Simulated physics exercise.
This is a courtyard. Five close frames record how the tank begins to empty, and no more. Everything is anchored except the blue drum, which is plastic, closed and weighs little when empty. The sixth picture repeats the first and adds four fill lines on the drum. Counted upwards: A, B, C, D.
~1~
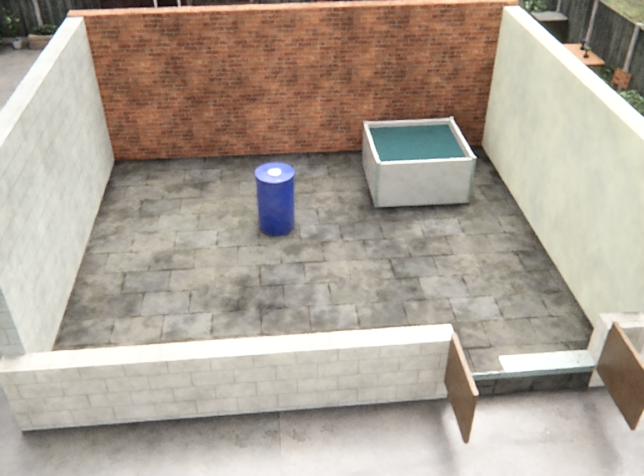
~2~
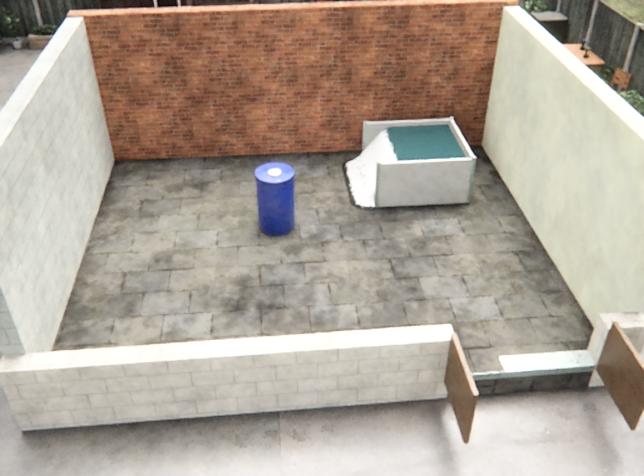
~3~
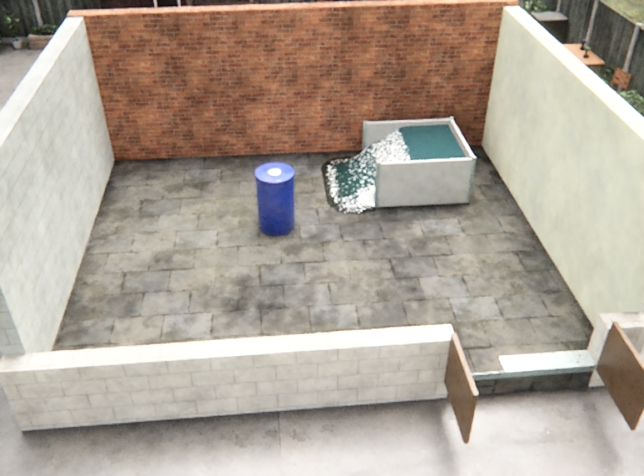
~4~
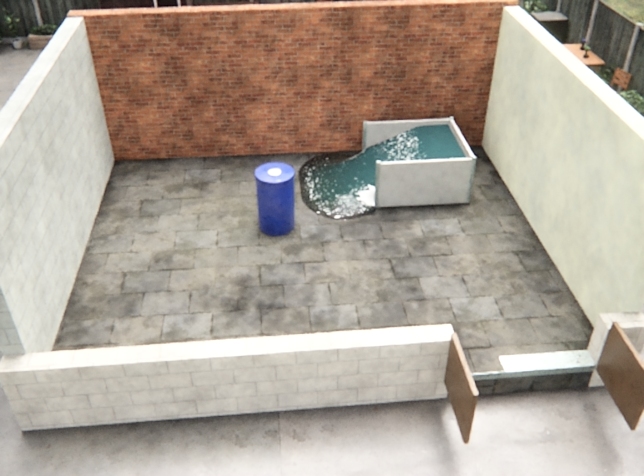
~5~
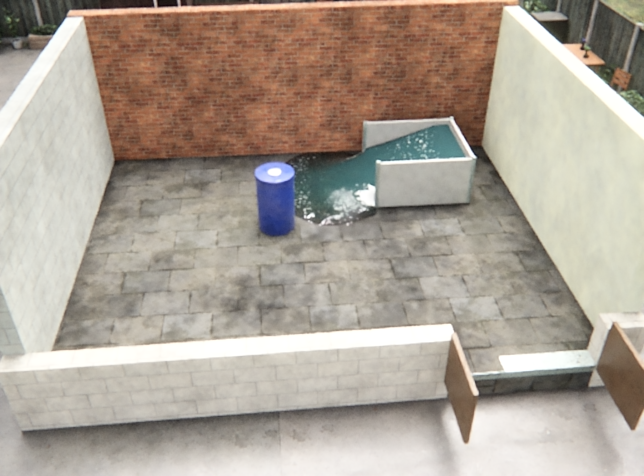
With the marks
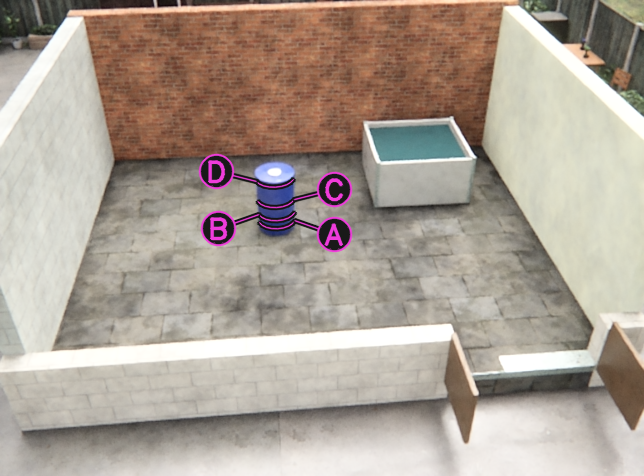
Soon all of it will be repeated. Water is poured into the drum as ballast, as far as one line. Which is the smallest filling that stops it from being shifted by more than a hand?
B will do.
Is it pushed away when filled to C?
No, that is safe.
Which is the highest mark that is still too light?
The answer is A.
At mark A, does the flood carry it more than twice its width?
No, it does not.
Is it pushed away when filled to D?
No, that is safe.
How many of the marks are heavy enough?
Three of them.
In magenta, A at (277, 228); B at (277, 220); C at (276, 207); D at (275, 187); from the bottom up A, B, C, D.
If A is chosen, it is pushed about its own width away.
If B is chosen, it does not move.
If C is chosen, it does not move.
If D is chosen, it does not move.
